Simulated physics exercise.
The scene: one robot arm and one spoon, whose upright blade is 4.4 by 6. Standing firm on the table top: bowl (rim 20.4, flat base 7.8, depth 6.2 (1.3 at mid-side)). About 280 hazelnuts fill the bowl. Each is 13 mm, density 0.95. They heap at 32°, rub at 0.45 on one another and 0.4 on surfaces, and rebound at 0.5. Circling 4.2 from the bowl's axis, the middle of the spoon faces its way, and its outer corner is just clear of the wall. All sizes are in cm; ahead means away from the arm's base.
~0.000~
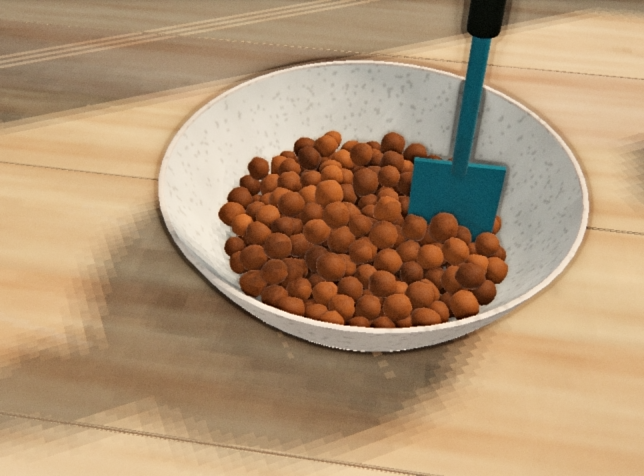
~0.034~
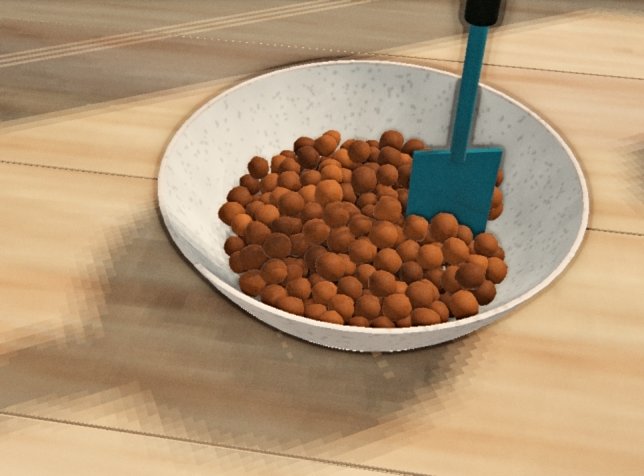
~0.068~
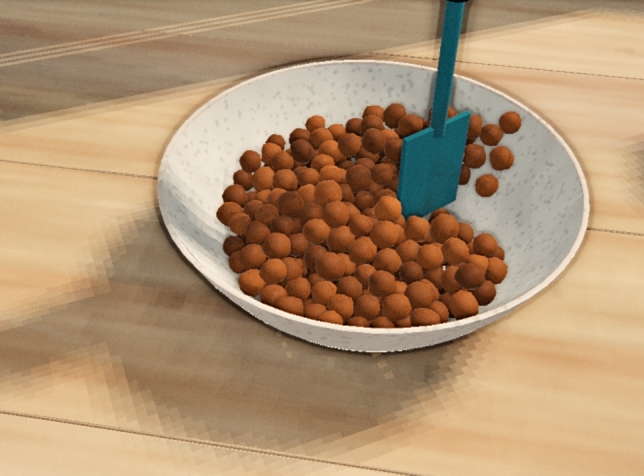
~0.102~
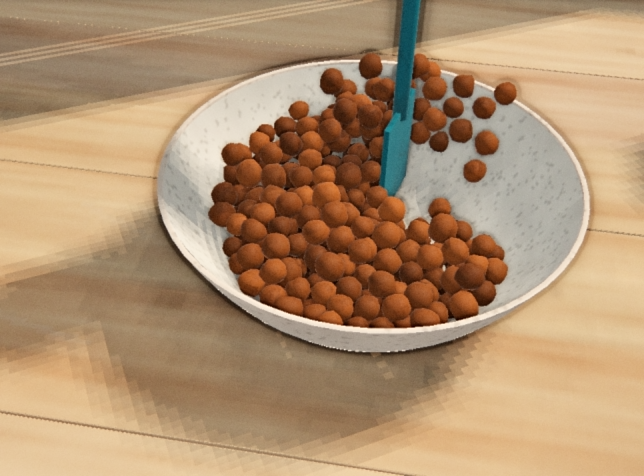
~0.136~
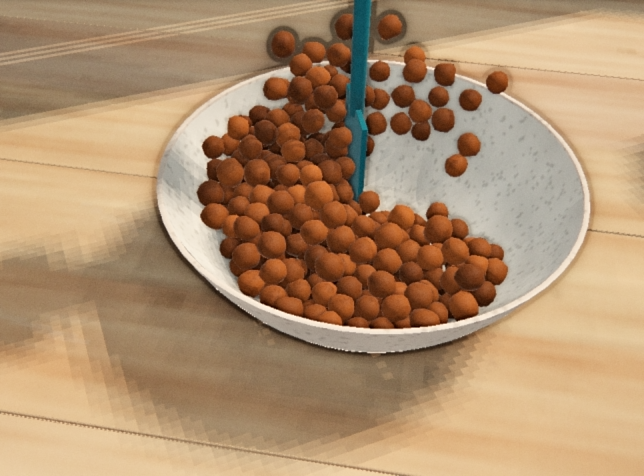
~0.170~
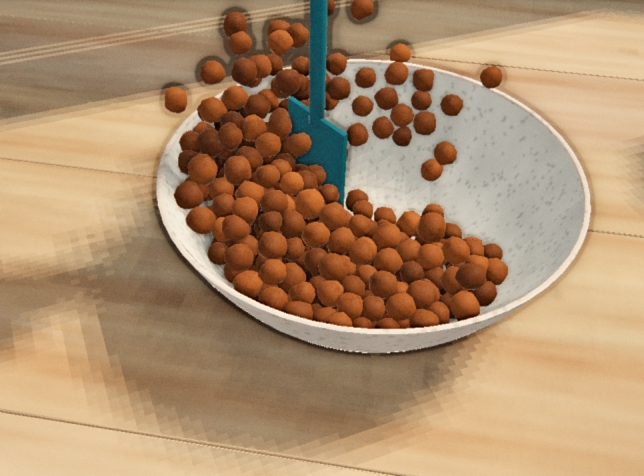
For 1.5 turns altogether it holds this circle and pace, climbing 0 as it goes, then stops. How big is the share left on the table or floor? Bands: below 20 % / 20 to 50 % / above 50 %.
Between 20 and 50 %.
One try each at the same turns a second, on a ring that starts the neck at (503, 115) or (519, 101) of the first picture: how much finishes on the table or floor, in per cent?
Near 45 per cent and near 25 per cent, in that order.
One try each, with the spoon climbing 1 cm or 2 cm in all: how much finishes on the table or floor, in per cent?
35 and 30 %.
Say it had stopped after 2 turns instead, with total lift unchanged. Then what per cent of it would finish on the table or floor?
Estimate: Near 40 %.
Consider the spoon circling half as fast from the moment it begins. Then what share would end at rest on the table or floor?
In that case some 5 per cent.
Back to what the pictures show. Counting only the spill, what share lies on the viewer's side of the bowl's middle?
It comes out near 70 percent.
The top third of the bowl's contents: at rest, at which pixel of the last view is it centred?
It is centred around (270, 238).
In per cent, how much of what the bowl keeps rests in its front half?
Estimate: Some 55 %.
After 0.33 s, 293° round, highest piece 13 above the table; 225 in the bowl, 19 on the table or floor, 40 in flight or on the tool.
After 0.50 s, 85° round, highest piece 10 above the table; 196 in the bowl, 79 on the table or floor, 9 in flight or on the tool.
After 0.78 s, 180° round, highest piece 6 above the table; 180 in the bowl, 103 on the table or floor, 1 in flight or on the tool.
After 1.48 s, 180° round, highest piece 6 above the table; 180 in the bowl, 104 on the table or floor.
At rest, 180 in the bowl, 104 on the table or floor. That is 37 % on the table or floor.
